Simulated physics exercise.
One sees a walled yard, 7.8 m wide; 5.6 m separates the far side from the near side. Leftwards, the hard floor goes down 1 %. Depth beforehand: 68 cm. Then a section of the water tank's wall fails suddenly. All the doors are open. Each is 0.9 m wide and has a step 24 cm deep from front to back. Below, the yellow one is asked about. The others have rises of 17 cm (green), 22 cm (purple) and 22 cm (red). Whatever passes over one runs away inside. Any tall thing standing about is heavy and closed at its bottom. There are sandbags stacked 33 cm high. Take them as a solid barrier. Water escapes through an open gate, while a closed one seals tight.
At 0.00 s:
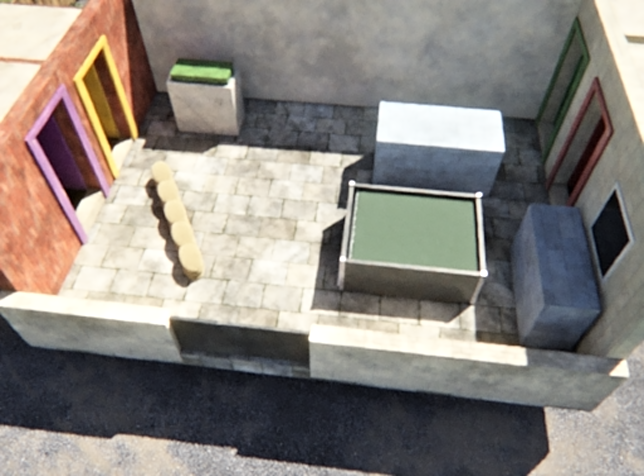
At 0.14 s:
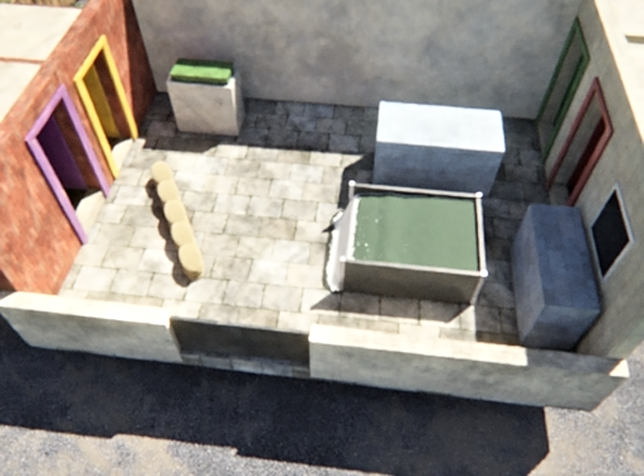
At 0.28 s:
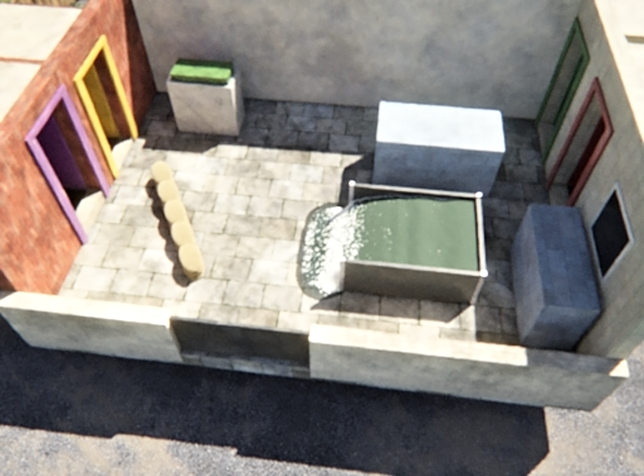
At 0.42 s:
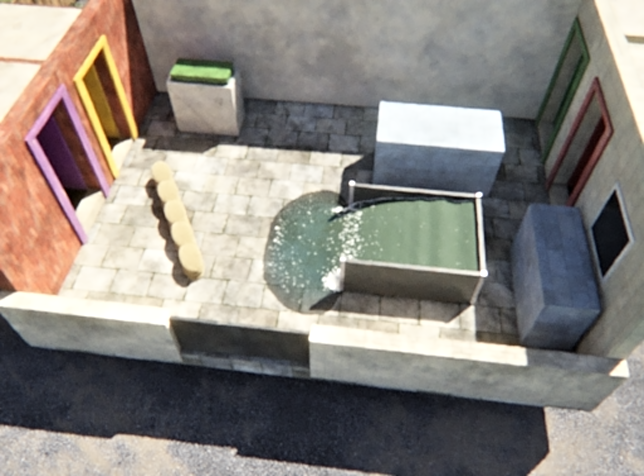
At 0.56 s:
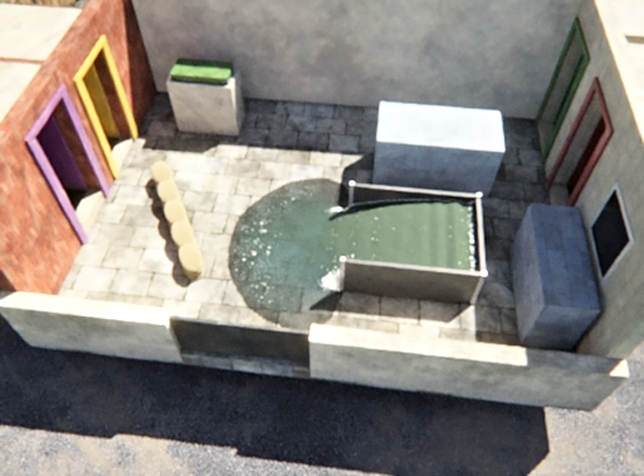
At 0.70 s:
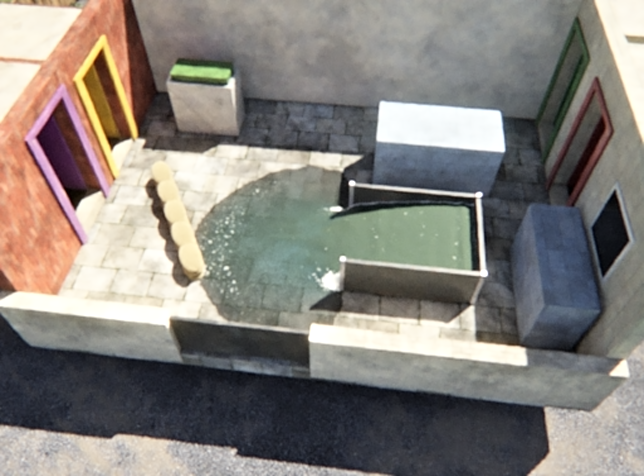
A walled yard with colored doorways and a short row of sandbags held a tank of green water; its left side opened, and water poured out, spreading left in a widening puddle across the paving.
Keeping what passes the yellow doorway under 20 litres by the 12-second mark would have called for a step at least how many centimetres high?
It would have called for about 16 cm.
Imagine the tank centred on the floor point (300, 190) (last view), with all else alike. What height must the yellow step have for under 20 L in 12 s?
It should be around 27 cm high.
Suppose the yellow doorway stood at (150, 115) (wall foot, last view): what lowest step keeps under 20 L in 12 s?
Something near 18 cm.
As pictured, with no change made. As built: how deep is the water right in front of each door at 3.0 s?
Door by door in centimetres - green 0, yellow 13, purple 4, red 0.
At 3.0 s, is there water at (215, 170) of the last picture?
At that moment it's submerged.
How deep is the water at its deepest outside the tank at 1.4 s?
Max depth: Near 35 cm.
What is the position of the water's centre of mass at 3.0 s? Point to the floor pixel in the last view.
(234, 216).
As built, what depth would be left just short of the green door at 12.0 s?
Depth: Near 5.0 cm.
After 1.4 s water covers 30 % of the floor, deepest (35 cm) near (210, 259); it has not reached the yellow door.
After 3.0 s water covers 45 % of the floor, deepest (31 cm) near (210, 137); 13 cm at the yellow door, 3 litres in over its 8 cm step.
After 12.0 s water covers 95 % of the floor, deepest (10 cm) near (45, 323); 7 cm at the yellow door, 97 litres in over its 8 cm step.
At the yellow door as built, the water arrived by 2.0 s and peaked near 16 cm at 4.0 s.
Run again over the same 12 s with other heights there, 36 litres in over 13.5 cm, 11 litres over 18.5 cm. The limit of 20 litres is kept from about 16 cm up.
